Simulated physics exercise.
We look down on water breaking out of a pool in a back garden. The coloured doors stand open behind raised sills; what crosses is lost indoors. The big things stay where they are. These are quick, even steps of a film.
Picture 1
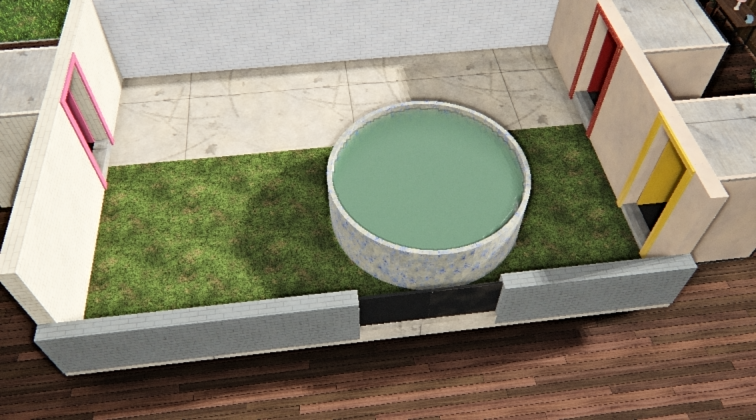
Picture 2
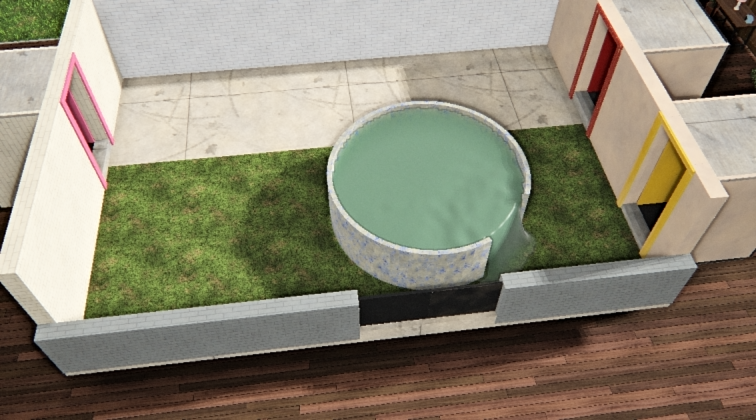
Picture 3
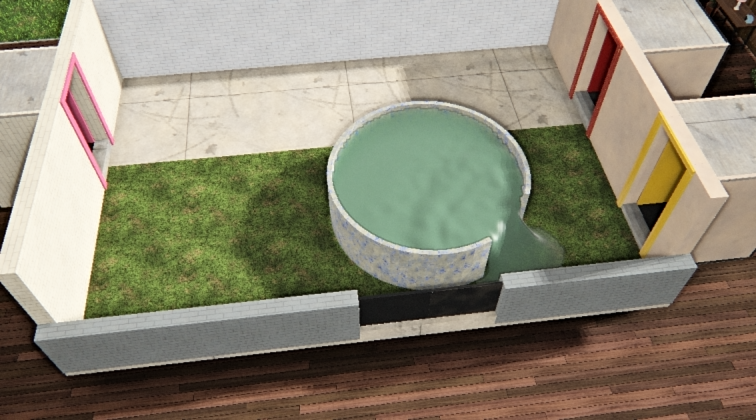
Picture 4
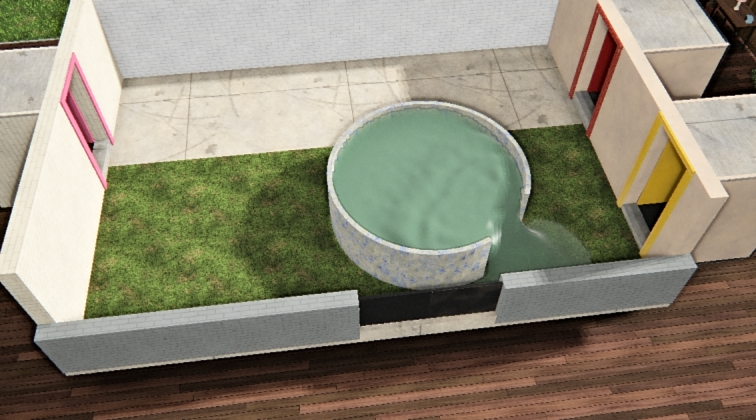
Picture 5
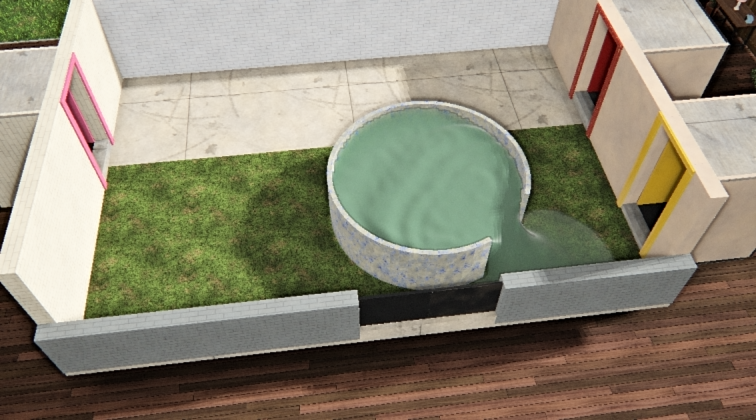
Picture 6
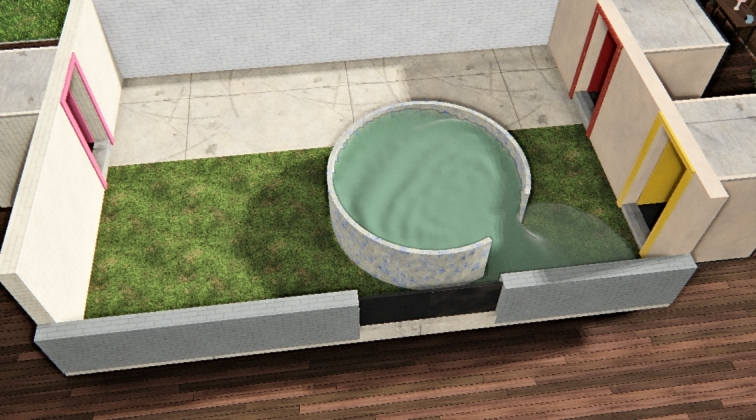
At the start, green water lies still in a round pool on the grass of a walled back garden. Then a gap opens in the pool's lower right side and water pours out, spreading rightward over the grass towards the yellow doorway while ripples cross the pool's surface.
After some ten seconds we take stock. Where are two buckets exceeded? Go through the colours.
In the end: The pink door stays under that; the yellow door takes more than that; the red door stays under that.
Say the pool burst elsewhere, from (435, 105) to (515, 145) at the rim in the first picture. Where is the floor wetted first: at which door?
That is the door marked red.
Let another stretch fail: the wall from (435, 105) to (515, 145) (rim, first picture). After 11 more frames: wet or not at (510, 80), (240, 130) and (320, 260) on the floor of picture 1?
In that order: Under water, not flooded, not flooded.
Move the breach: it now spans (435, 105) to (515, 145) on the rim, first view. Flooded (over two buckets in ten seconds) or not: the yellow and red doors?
Then: Yellow floods; red is over.
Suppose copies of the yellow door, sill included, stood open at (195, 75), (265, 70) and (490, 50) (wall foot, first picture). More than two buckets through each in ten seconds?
In that order: Lets less in, keeps below it, is over.
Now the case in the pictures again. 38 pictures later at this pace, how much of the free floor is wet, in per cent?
About 75 per cent.
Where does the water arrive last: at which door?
I say the pink door.
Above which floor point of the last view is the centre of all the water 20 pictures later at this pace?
Close to (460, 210).
A moment on, water covers 10 % of the floor; the pink door not reached, the yellow door over two buckets in, the red door not reached.
Next, water covers 20 % of the floor; the pink door not reached, the yellow door far over two buckets in, the red door wet at the sill, nothing in.
Then, water covers 45 % of the floor; the pink door not reached, the yellow door far over two buckets in, the red door wet at the sill, nothing in.
Later, water covers 75 % of the floor; the pink door not reached, the yellow door far over two buckets in, the red door wet at the sill, nothing in.
In the end, water covers 100 % of the floor; the pink door wet at the sill, nothing in, the yellow door far over two buckets in, the red door wet at the sill, nothing in.
